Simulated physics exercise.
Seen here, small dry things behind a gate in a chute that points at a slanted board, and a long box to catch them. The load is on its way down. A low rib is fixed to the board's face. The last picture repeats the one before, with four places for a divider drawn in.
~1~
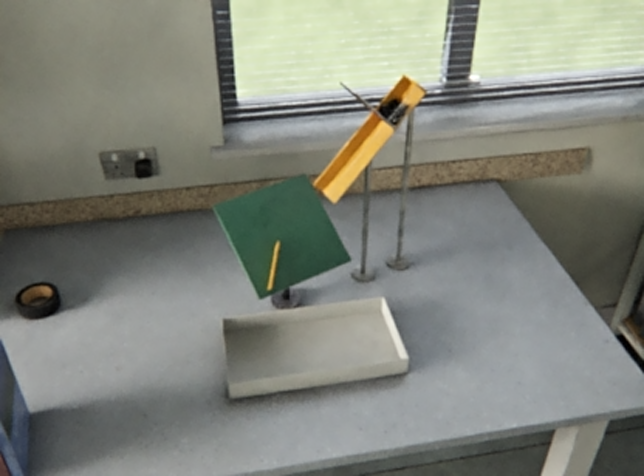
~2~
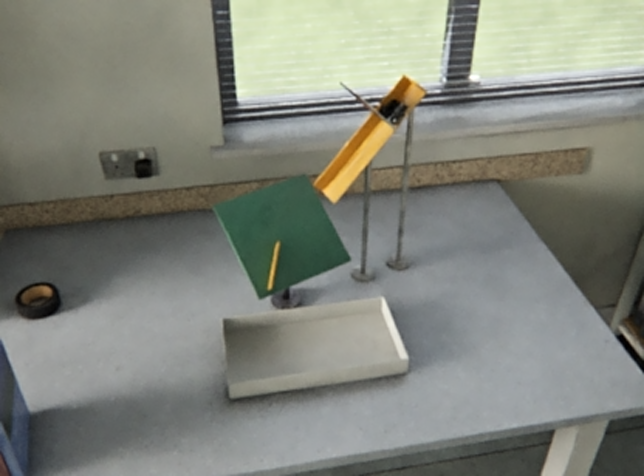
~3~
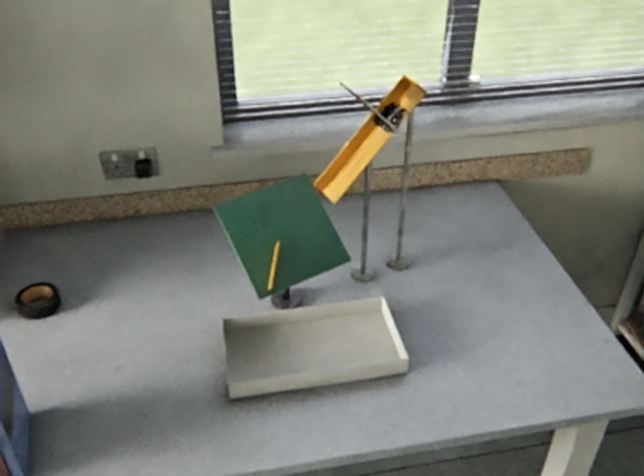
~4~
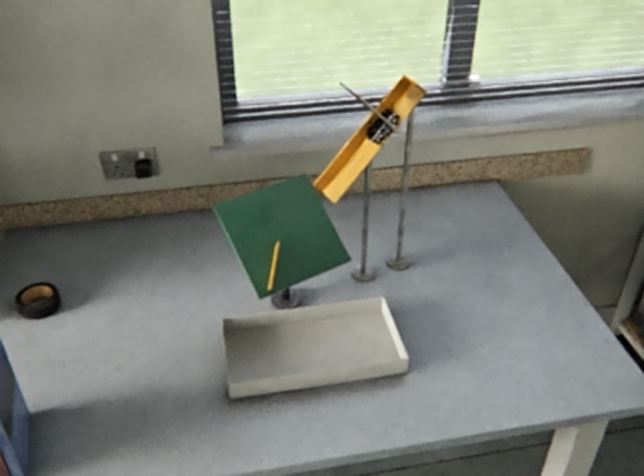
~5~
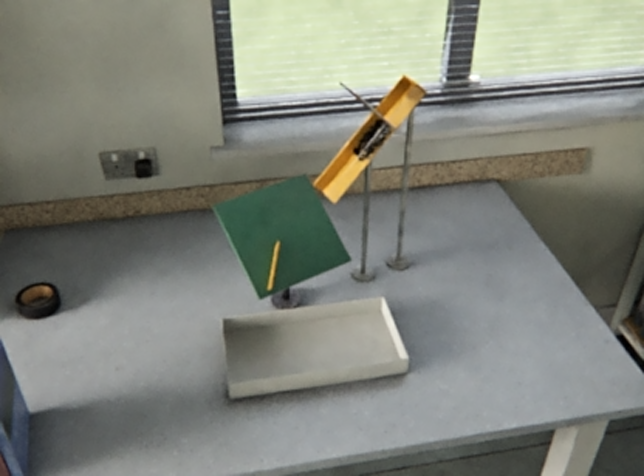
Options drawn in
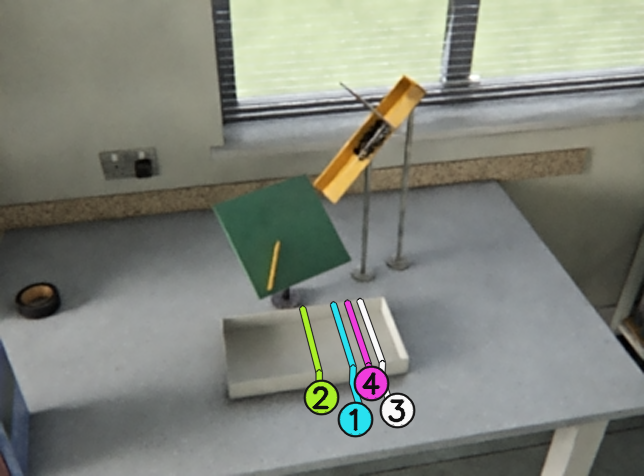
On a grey worktop by a window, a clump of small dark things slid slowly partway down a sloping yellow chute, while the tilted green board and the empty pale box below stayed still.
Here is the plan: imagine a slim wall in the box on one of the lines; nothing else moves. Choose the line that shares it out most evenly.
2.
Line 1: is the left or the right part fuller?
More lands on the left.
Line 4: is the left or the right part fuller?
Left.
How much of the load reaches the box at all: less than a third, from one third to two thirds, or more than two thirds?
More than two thirds.
On the marked copy, line 1 crosses the front rim at (352, 366); line 2 crosses the front rim at (319, 371); line 3 crosses the front rim at (382, 362); line 4 crosses the front rim at (368, 364).
For line 1, of what is caught, nearly all on the left of the divider, a small part on the right.
For line 2, of what is caught, about half on the left of the divider, about half on the right.
For line 3, of what is caught, all on the left of the divider, none on the right.
For line 4, of what is caught, nearly all on the left of the divider, a small part on the right.
